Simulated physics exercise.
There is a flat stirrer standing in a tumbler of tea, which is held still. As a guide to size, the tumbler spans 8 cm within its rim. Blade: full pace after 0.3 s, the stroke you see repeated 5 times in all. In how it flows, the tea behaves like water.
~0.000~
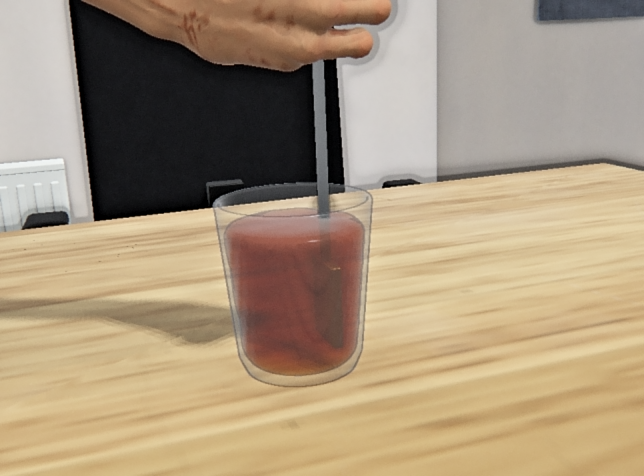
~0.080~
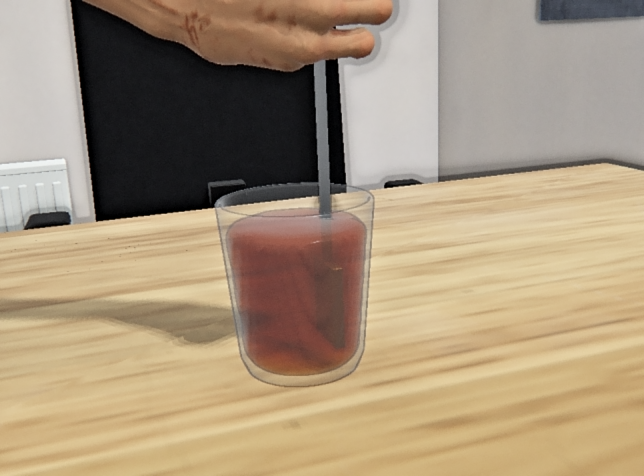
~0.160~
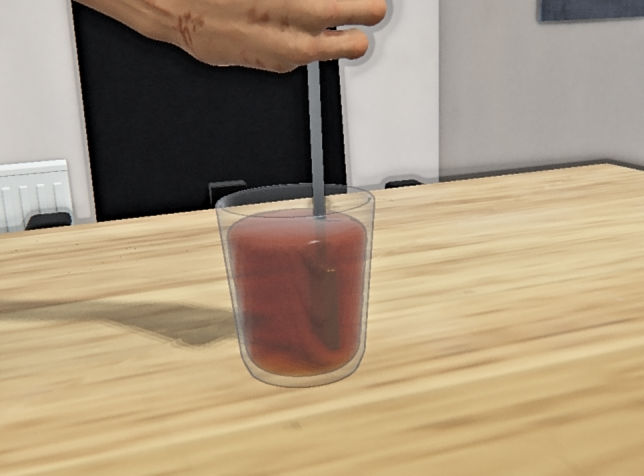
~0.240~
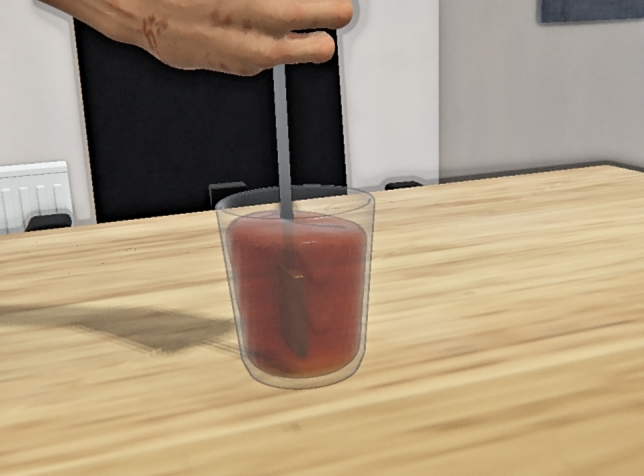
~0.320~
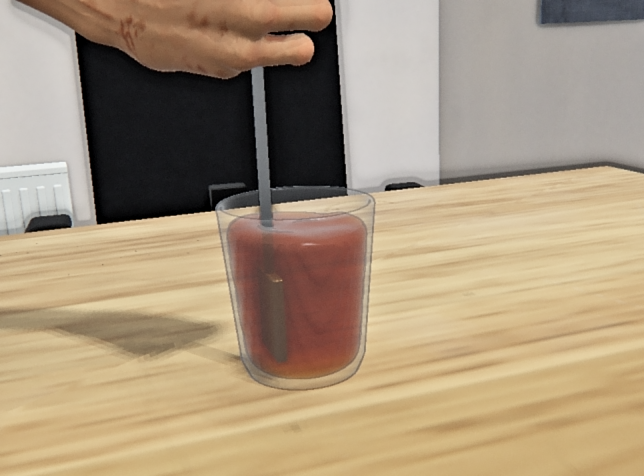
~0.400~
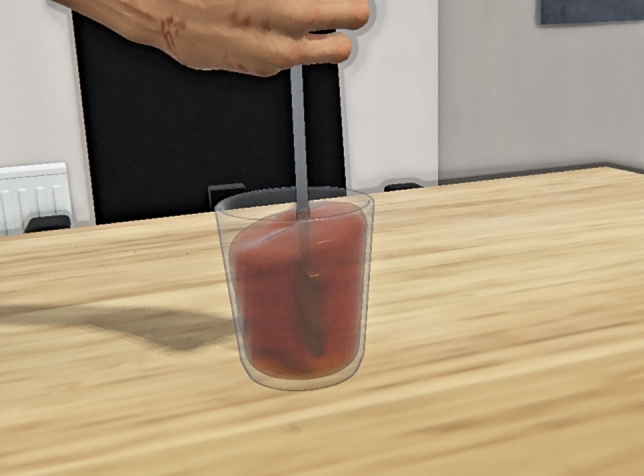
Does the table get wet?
Yes - you'll get liquid over the side.
After 0.78 s 0 ml is over the rim.
After 1.16 s 2 ml is over the rim.
After 1.54 s 7 ml is over the rim.
After 1.92 s 11 ml is over the rim.
In the end 11 ml is over the rim.
